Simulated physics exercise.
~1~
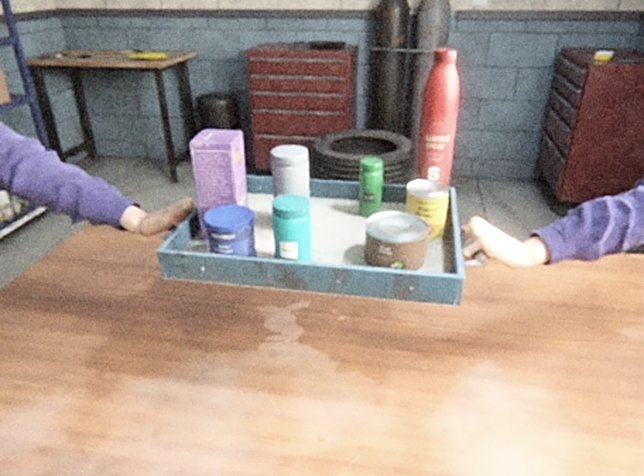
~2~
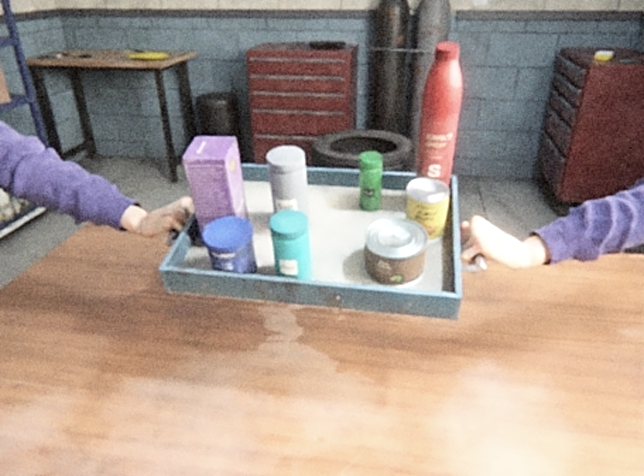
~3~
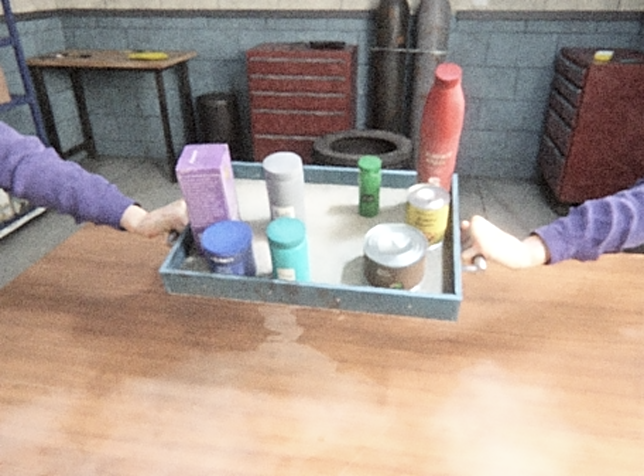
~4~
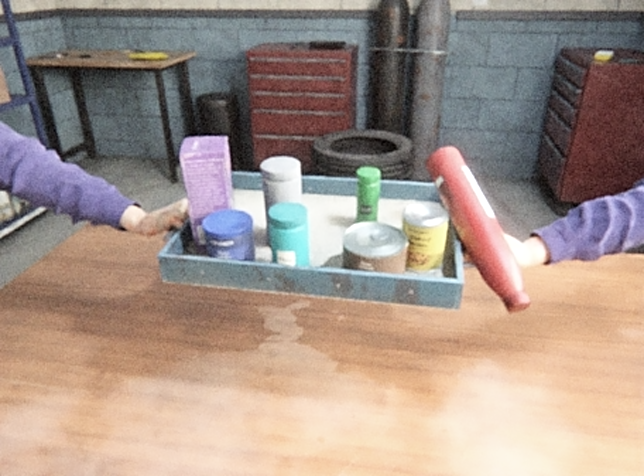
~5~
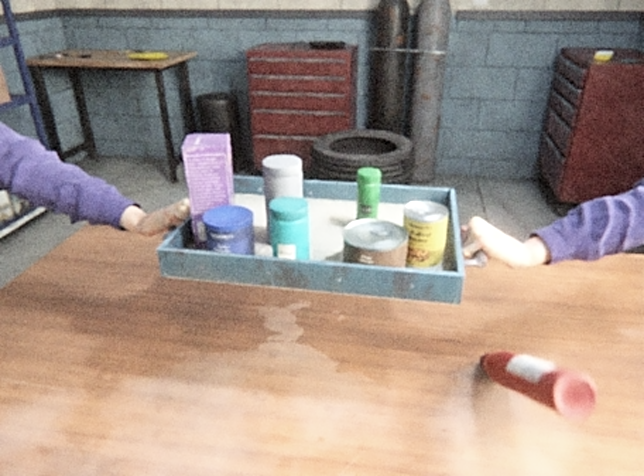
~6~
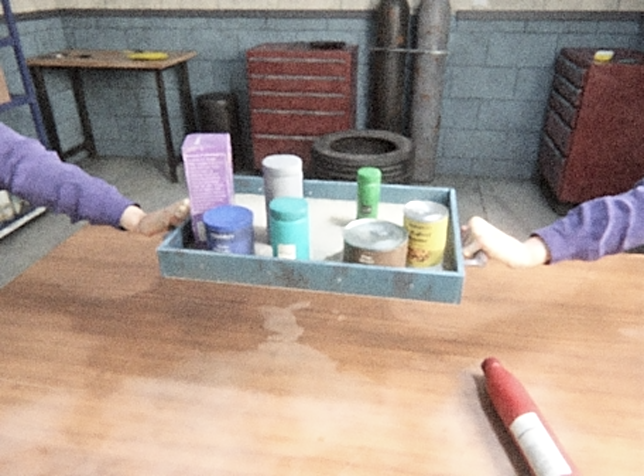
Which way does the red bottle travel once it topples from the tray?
The red bottle moves down, dropping past the right side of the tray to the table.
Two hands in purple sleeves hold a blue-rimmed tray above a wooden table in a workshop, seen from the front by a still camera. On it stand a purple carton, grey and turquoise jars, a blue tin, a brown tub, a green shaker, a yellow tin and a tall red bottle at the right. The tray tips towards the viewer, and the red bottle leans, then topples over the right side. The yellow tin slides nearer the front. The tray levels again, while the bottle drops to the table and ends lying at the lower right.
